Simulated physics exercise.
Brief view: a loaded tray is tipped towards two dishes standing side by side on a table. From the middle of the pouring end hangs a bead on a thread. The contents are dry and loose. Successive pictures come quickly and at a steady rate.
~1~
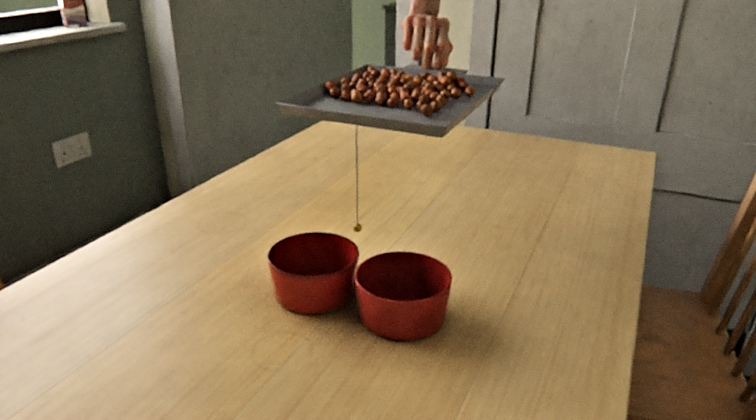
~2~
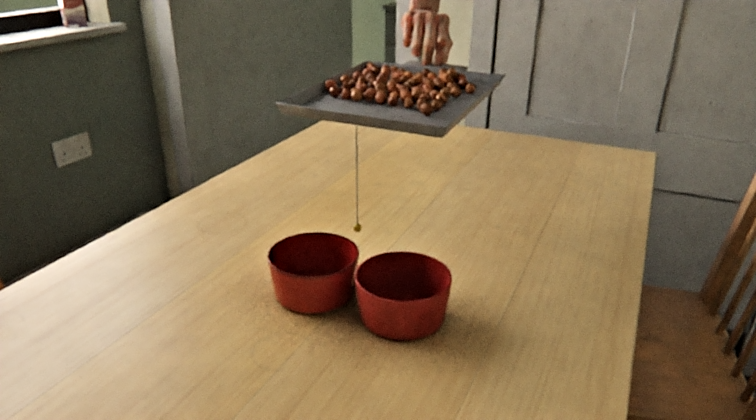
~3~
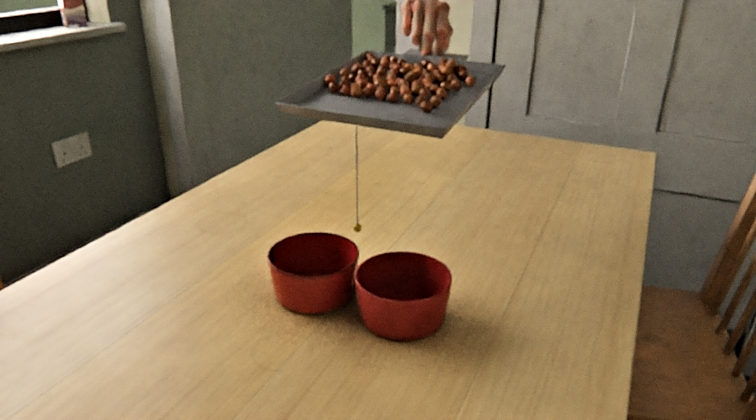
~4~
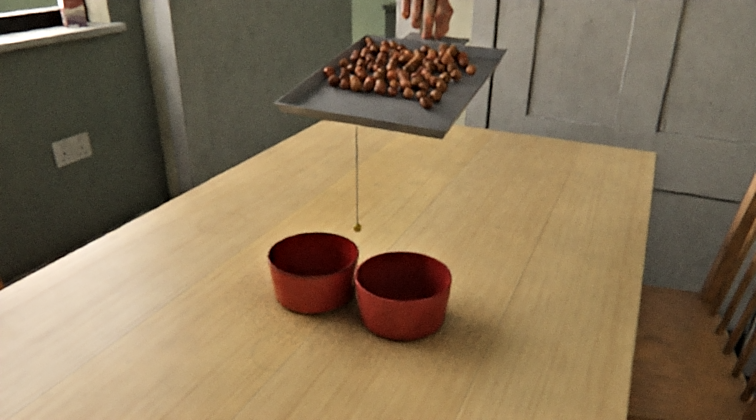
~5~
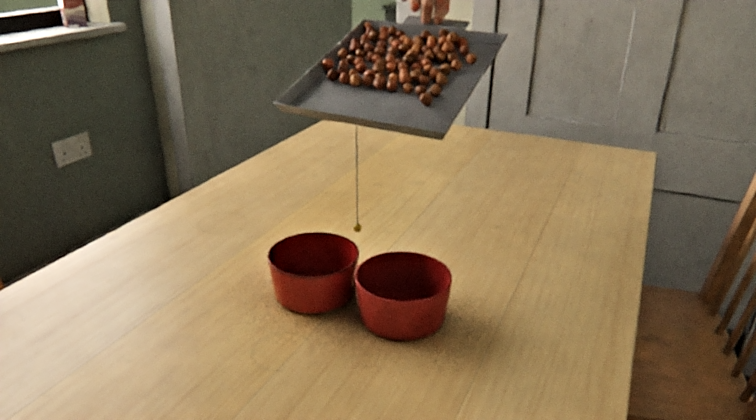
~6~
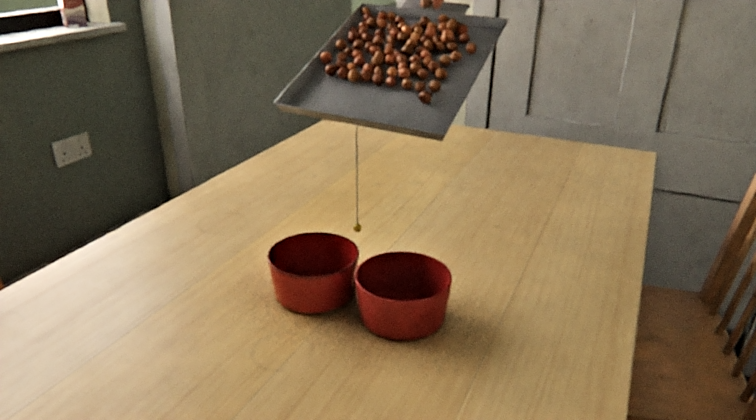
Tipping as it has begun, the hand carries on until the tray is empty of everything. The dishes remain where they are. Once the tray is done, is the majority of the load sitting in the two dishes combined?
Yes, the majority is there.
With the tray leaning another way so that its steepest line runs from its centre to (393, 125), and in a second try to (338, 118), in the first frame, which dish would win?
The first place favours the right of the two, the second the left of the two.
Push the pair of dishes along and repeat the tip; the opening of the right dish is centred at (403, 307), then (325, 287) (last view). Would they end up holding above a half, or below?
Result, first setup: A minority share; second setup: A minority share.
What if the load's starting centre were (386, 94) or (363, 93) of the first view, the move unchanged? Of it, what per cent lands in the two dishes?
The first start gives 80 percent and the second 80 percent.
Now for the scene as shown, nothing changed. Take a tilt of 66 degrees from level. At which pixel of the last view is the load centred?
The load is centred near (367, 121).
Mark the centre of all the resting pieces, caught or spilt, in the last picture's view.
(357, 301).
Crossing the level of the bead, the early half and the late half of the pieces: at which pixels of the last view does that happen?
First part (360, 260), rest (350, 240).
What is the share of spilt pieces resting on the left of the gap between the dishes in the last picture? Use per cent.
That's roughly 80 per cent of the pieces.
Shortly afterwards, tray tipped steeply; near two thirds on the tray; a little in the right dish; only a few in the left dish; near a quarter in the air.
Next, tray tipped past a quarter turn; only a few on the tray; near a quarter in the right dish; near a quarter in the left dish; near a quarter outside both; near a third in the air.
Some moments later, tray tipped past a quarter turn; near a third in the right dish; near a third in the left dish; near a quarter outside both.
In the end, tray tipped past a quarter turn; near a third in the right dish; near a third in the left dish; near a quarter outside both.
